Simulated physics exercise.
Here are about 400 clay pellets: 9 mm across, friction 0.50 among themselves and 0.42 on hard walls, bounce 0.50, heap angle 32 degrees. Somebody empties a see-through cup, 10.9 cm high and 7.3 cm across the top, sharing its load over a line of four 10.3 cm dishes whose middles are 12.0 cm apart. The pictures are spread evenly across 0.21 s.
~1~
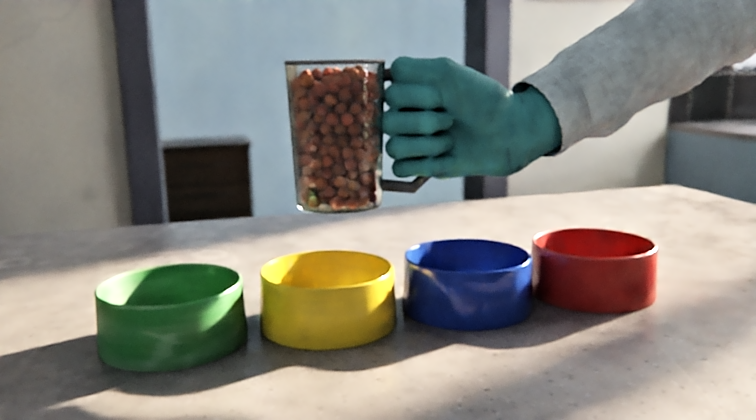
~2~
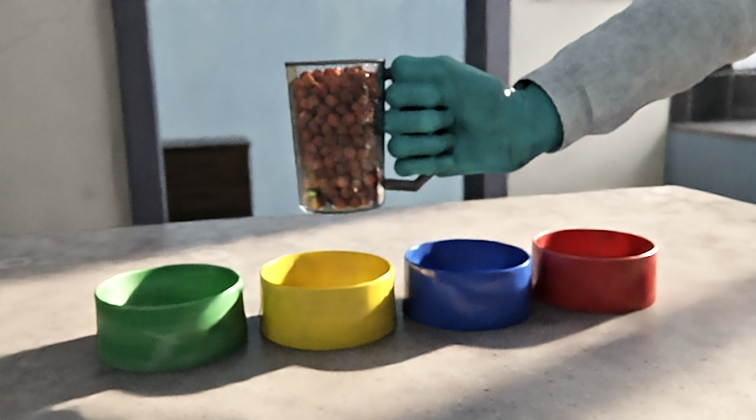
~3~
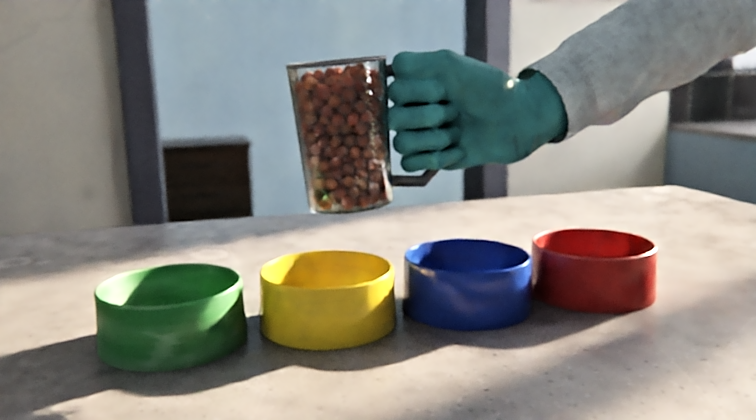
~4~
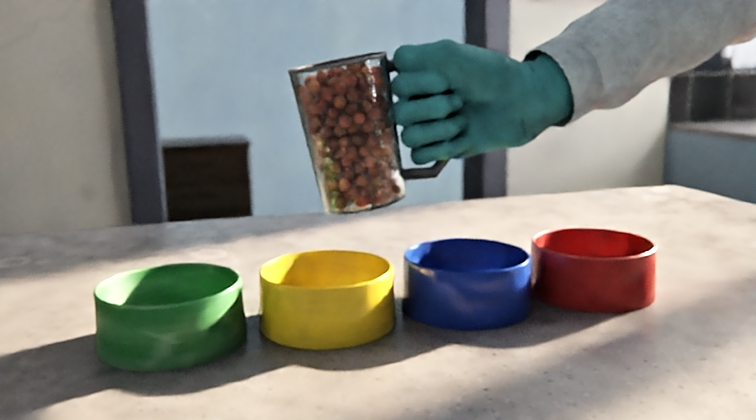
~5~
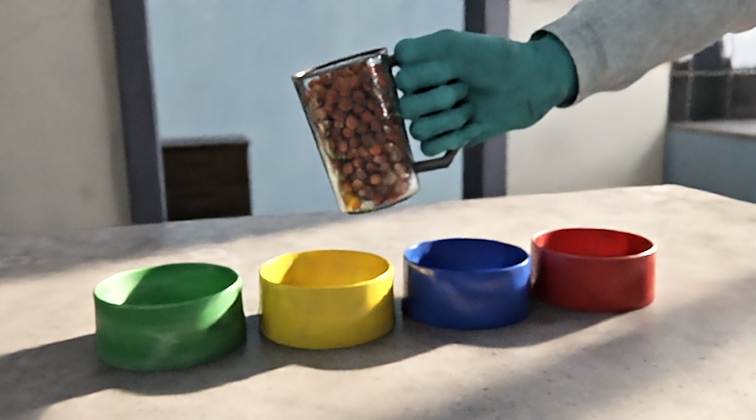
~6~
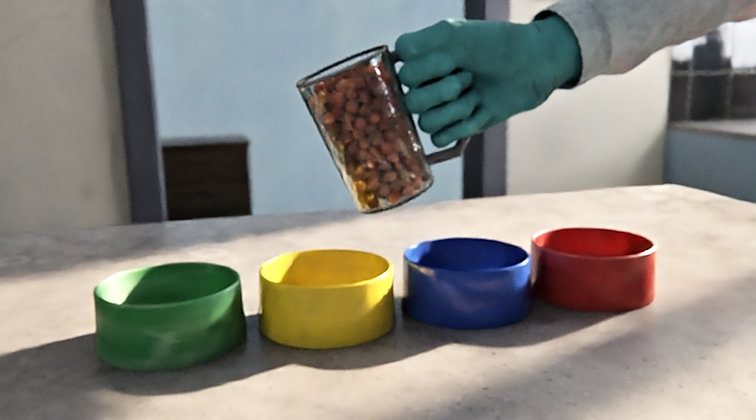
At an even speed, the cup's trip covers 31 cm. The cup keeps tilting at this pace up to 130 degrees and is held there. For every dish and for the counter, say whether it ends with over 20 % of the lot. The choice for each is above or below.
Red - below it, blue - above it, green - below it, yellow - below it, counter - below it.
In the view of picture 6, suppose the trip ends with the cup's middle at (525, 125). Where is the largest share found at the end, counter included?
The biggest share ends at blue.
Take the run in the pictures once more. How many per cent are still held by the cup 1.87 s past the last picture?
About 0 percent of the load.
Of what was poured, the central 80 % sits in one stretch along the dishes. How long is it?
Close to 7 centimetres along the dishes.
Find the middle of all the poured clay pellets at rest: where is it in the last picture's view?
Approximately (468, 277) in the last picture.
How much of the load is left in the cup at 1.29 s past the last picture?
About 0 per cent.
Then, 0.78 s after the last picture, tilt 130 degrees; cup holds 50 %, blue 40 %, yellow 5 %.
Then, 1.29 s after the last picture, tilt 130 degrees; cup holds 0 %, blue 90 %, yellow 5 %.
Then, 1.87 s after the last picture, tilt 130 degrees; cup holds 0 %, blue 90 %, yellow 5 %.
In the end, red 0 %, blue 90 %, green 0 %, yellow 5 %, counter 10 %.
